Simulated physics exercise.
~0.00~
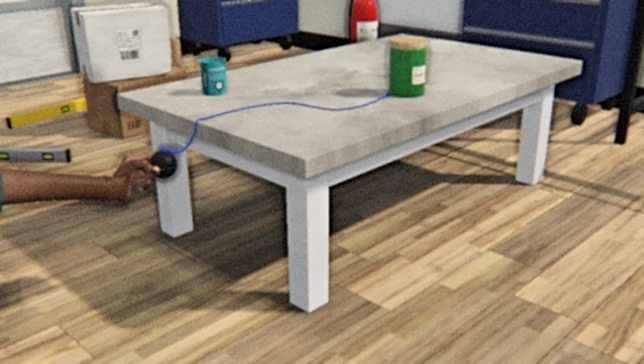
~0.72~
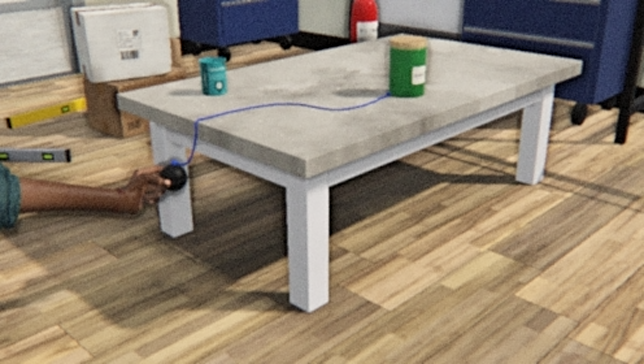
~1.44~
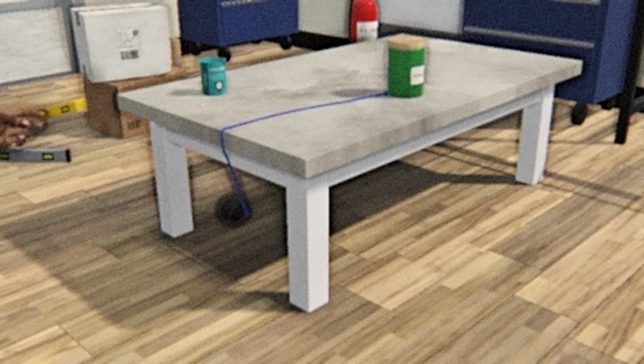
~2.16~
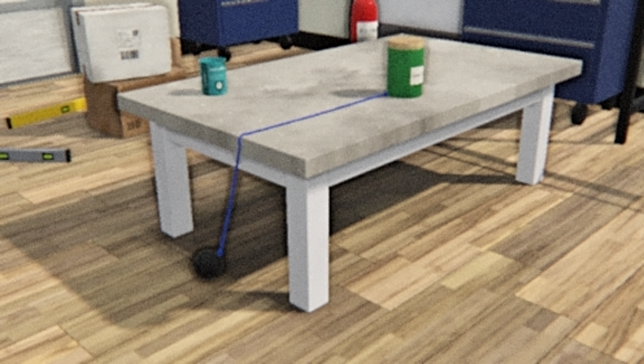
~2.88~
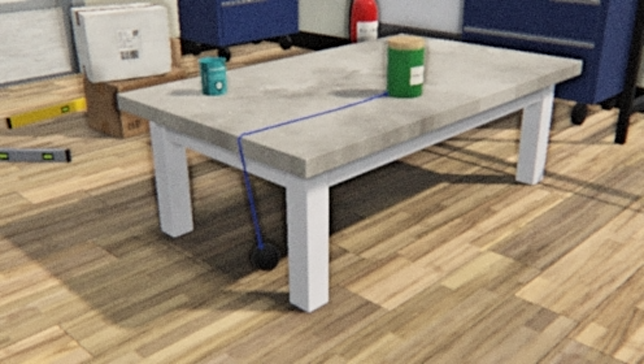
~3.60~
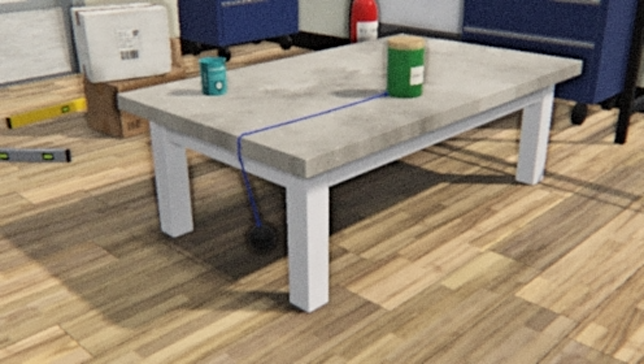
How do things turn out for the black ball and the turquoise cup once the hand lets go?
The black ball swings from the edge of the workbench on its string without landing on the floor, and the turquoise cup stays on top where it was.
A hand reaches in from the left, holding a black ball on a blue string beside a workbench with a grey top and white legs, seen from slightly above in a workshop with a wooden floor. The string runs across the top to a green canister on the right, while a turquoise cup stands on the left. The hand moves the ball slightly right and down, then lets go and draws back. The ball drops below the edge, swings left and then right on the taut string. It ends hanging above the floor, with canister and cup still in place.
